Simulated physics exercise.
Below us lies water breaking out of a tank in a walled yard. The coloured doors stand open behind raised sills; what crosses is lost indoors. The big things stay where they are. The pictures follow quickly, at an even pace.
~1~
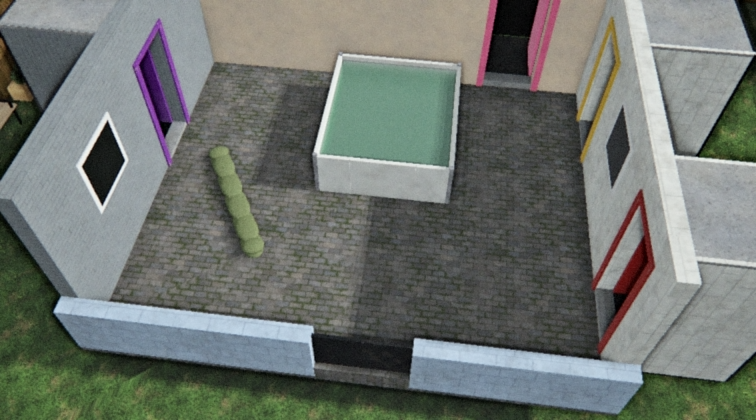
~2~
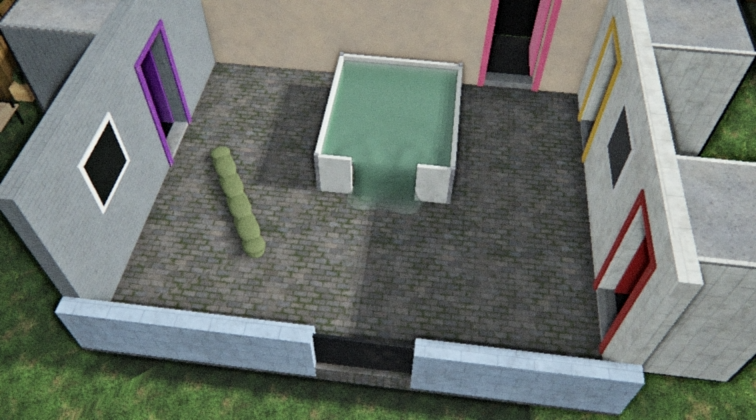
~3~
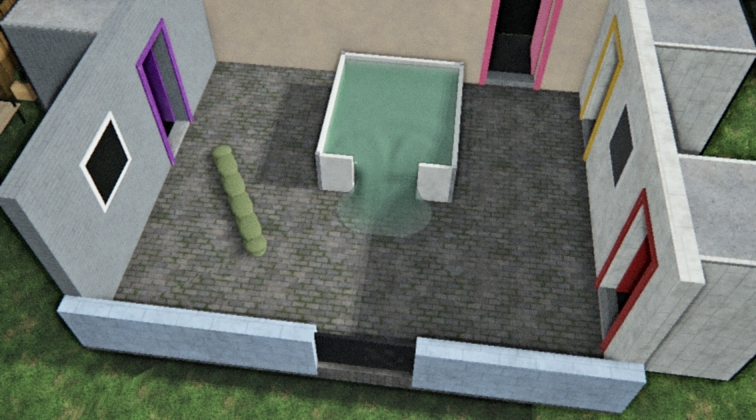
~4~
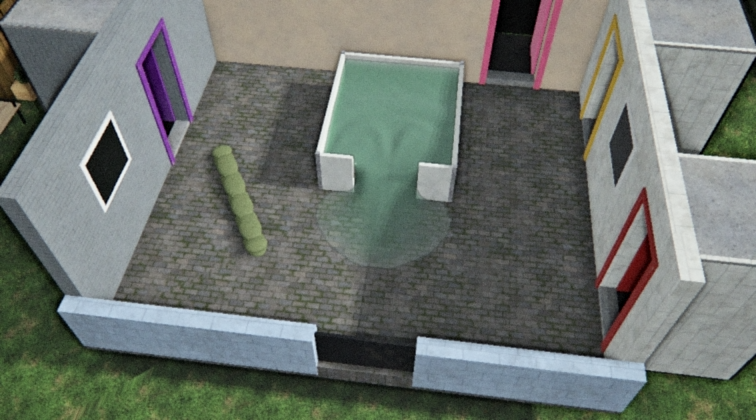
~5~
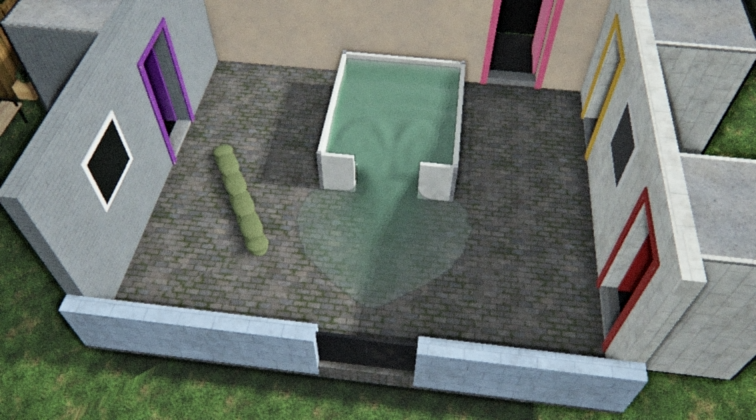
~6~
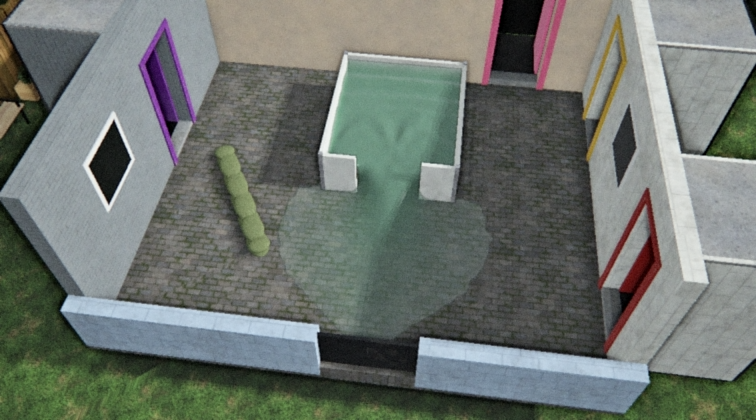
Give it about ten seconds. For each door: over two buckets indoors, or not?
One by one: The purple door takes more than that; the yellow door stays under that; the red door takes more than that; the pink door stays under that.
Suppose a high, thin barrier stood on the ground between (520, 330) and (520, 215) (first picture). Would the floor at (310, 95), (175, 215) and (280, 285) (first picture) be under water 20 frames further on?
In turn: Clear, under water, wet.
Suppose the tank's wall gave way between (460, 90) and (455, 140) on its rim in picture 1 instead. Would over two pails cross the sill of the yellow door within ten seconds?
Yellow takes more.
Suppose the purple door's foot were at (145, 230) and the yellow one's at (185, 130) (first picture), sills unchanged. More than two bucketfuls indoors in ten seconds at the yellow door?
My reading: Yellow takes more.
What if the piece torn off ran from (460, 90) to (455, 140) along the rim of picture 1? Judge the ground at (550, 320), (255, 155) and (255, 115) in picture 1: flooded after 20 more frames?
In turn: Flooded, not flooded, free of water.
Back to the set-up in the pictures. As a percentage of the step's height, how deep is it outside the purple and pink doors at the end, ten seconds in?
In turn 150 and 100 per cent.
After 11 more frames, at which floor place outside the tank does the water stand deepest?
Close to (603, 384).
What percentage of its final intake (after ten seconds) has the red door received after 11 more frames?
Roughly 0 per cent.
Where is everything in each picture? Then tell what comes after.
In the first picture, the tank at (392, 111) is whole and still.
In the second picture, the front is at (417, 207), out from the gap at (384, 185).
In the third picture, water pours out at (385, 185) and has run to (416, 229).
In the fourth picture, the front is at (388, 265), out from the gap at (385, 185).
In the fifth picture, water pours out at (387, 184) and has run to (375, 301).
In the sixth picture, the front is at a hidden place, out from the gap at (388, 184).
A moment on, water covers 30 % of the floor; the purple door not reached, the yellow door not reached, the red door not reached, the pink door not reached.
Next, water covers 35 % of the floor; the purple door not reached, the yellow door not reached, the red door not reached, the pink door not reached.
Then, water covers 50 % of the floor; the purple door wet at the sill, nothing in, the yellow door not reached, the red door over two buckets in, the pink door not reached.
Later, water covers 80 % of the floor; the purple door under two buckets in, the yellow door wet at the sill, nothing in, the red door far over two buckets in, the pink door wet at the sill, nothing in.
In the end, water covers 95 % of the floor; the purple door over two buckets in, the yellow door under two buckets in, the red door far over two buckets in, the pink door wet at the sill, nothing in.
